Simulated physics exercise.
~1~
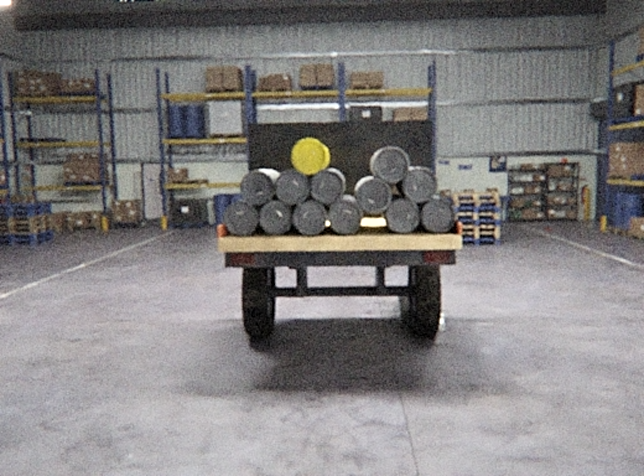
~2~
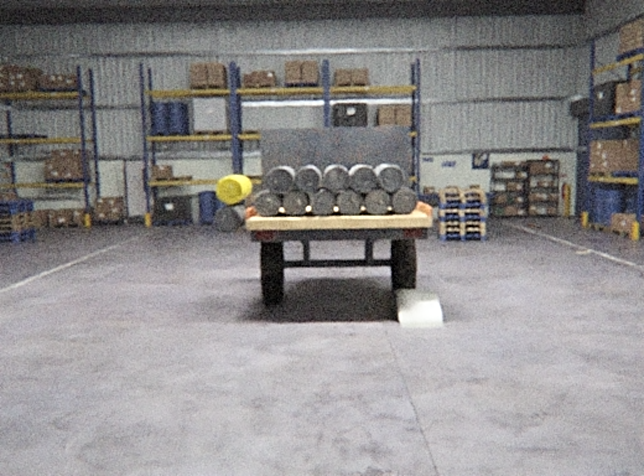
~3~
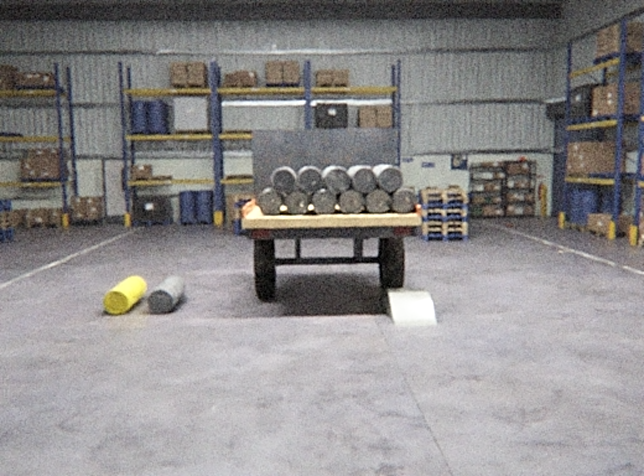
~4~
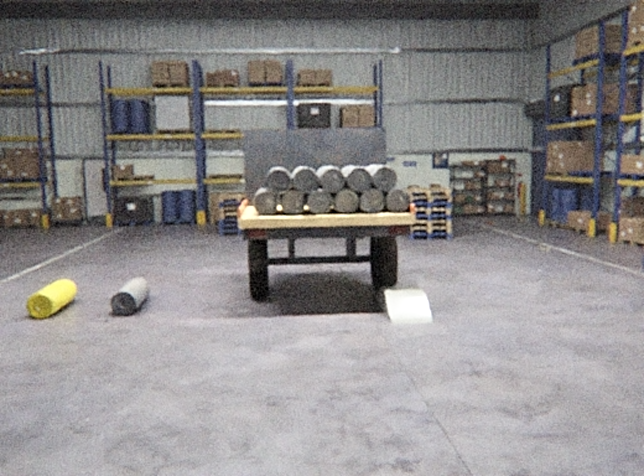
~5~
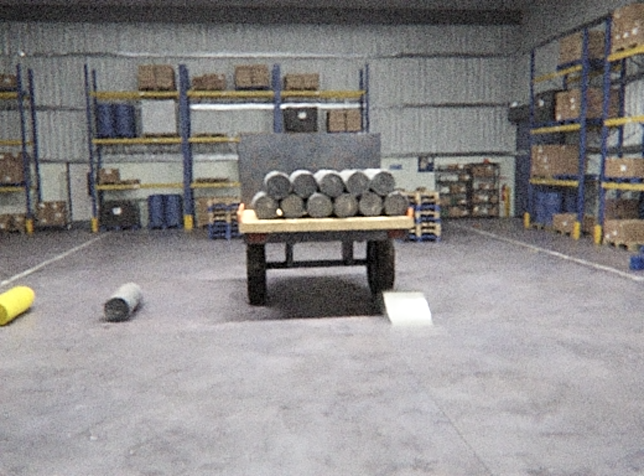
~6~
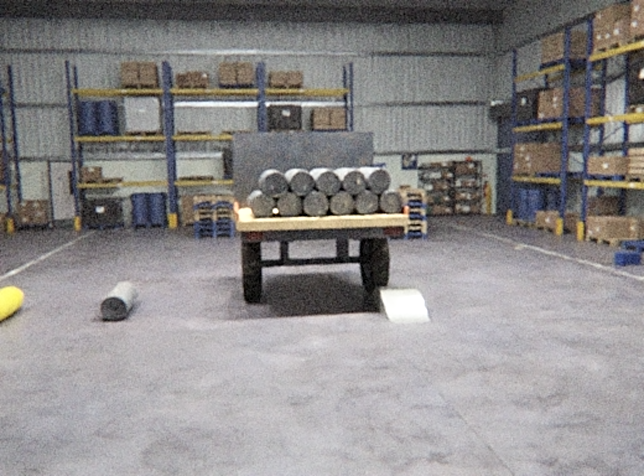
A flat trailer with a pale wooden deck, seen from behind, stands in a warehouse lined with blue and yellow racks of boxes, carrying stacked grey cylinders and a yellow one on top. It creeps forward and its right wheel passes over a pale hump, which is left on the floor behind it. The yellow cylinder and a grey one drop off the left side. Both land on the concrete and roll left, the yellow one farther out, as the view drifts slightly sideways. At the end, yellow lies at the left edge, grey lies nearer the trailer, and the others rest in two rows on deck.
